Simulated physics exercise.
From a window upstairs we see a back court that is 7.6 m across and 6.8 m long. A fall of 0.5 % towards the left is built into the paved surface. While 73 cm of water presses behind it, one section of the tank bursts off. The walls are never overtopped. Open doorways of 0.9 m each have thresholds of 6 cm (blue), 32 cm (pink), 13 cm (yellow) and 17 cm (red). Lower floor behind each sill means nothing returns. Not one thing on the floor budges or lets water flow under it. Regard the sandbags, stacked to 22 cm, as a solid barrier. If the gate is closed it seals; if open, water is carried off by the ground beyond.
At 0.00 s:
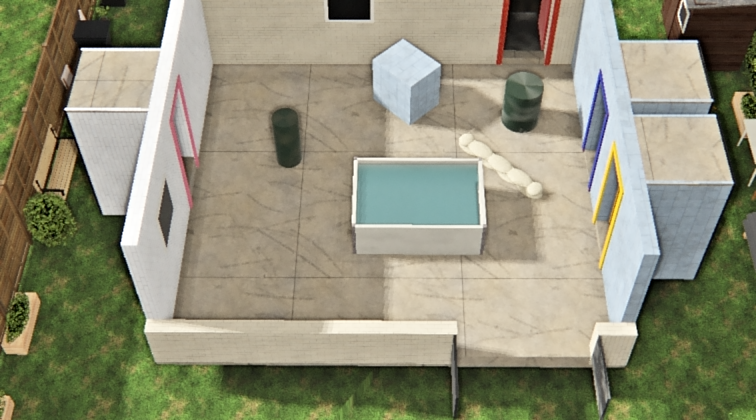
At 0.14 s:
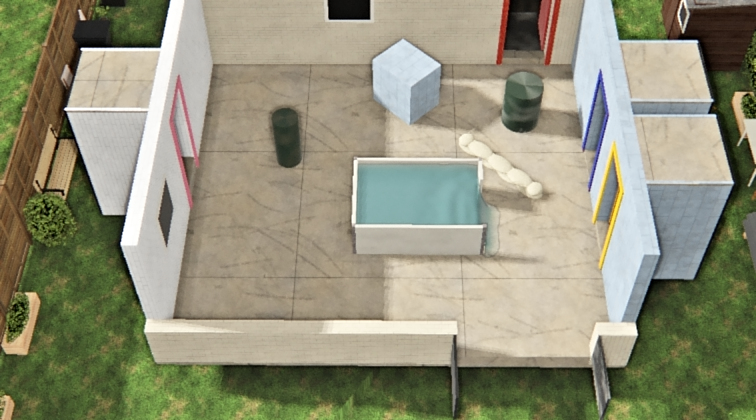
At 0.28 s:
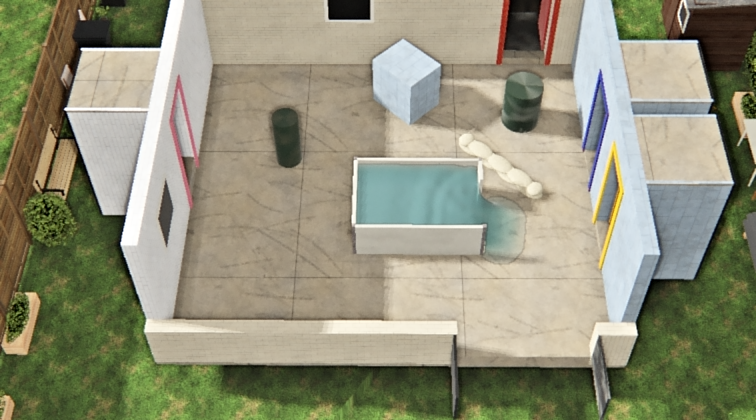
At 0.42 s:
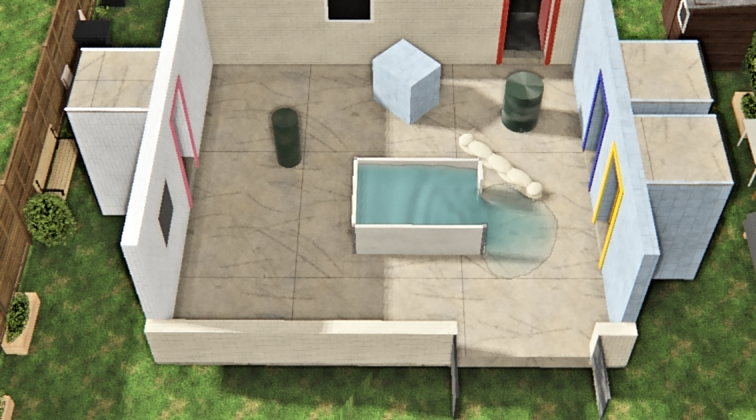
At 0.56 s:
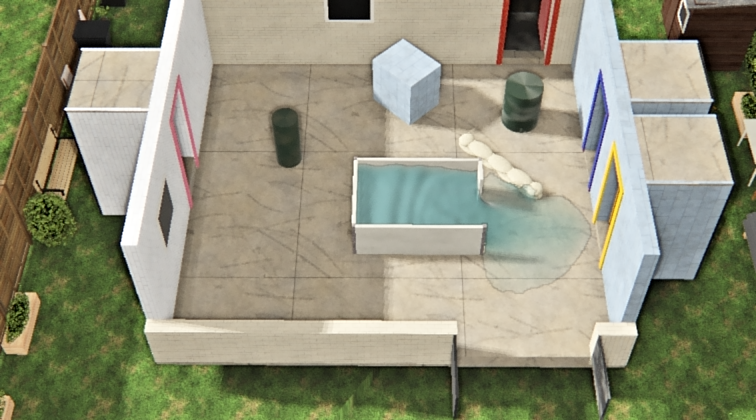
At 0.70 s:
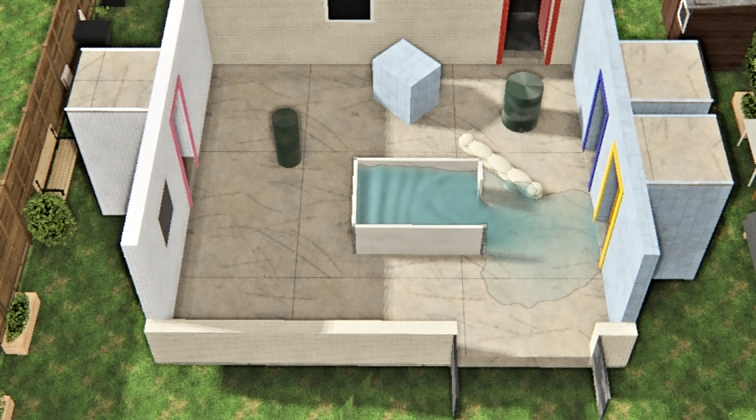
Water pours from the right end of the tank and spreads across the paved court.
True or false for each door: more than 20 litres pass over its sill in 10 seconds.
Per door: The blue door: True; the pink door: False; the yellow door: True; the red door: False.
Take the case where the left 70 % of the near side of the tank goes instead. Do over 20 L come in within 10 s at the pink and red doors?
Pink stays inside, red stays inside, judged against that limit.
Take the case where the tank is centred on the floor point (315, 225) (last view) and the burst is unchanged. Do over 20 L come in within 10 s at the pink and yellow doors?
For the pink door, the amount is acceptable; for the yellow door, the amount is too high.
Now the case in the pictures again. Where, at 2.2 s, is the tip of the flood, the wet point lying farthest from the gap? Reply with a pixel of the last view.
Somewhere around (574, 88).
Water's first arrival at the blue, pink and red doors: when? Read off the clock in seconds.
Blue 1.0 s, pink not in the 10 s, red 2.8 s.
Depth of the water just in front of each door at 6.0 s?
Depths: Blue door 7 cm, pink door 0 cm, yellow door 13 cm, red door 10 cm.
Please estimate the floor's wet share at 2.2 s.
Wet share: Near 20 percent.
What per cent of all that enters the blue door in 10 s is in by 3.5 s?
By then it's near 65% of the total.
After 1.4 s water covers 15 % of the floor and is deepest (38 cm) near (488, 234); blue door 8 cm at the sill, 0 L in, pink door not reached, yellow door 30 cm at the sill, 87 L in, red door not reached.
After 2.2 s water covers 20 % of the floor and is deepest (36 cm) near (609, 326); blue door 12 cm at the sill, 8 L in, pink door not reached, yellow door 33 cm at the sill, 201 L in, red door not reached.
After 3.5 s water covers 30 % of the floor and is deepest (25 cm) near (611, 344); blue door 9 cm at the sill, 24 L in, pink door not reached, yellow door 21 cm at the sill, 298 L in, red door 13 cm at the sill, 0 L in.
After 6.0 s water covers 45 % of the floor and is deepest (16 cm) near (611, 344); blue door 7 cm at the sill, 34 L in, pink door not reached, yellow door 13 cm at the sill, 324 L in, red door 10 cm at the sill, 0 L in.
After 10.0 s water covers 75 % of the floor and is deepest (10 cm) near (417, 88); blue door 4 cm at the sill, 36 L in, pink door not reached, yellow door 7 cm at the sill, 325 L in, red door 5 cm at the sill, 0 L in.
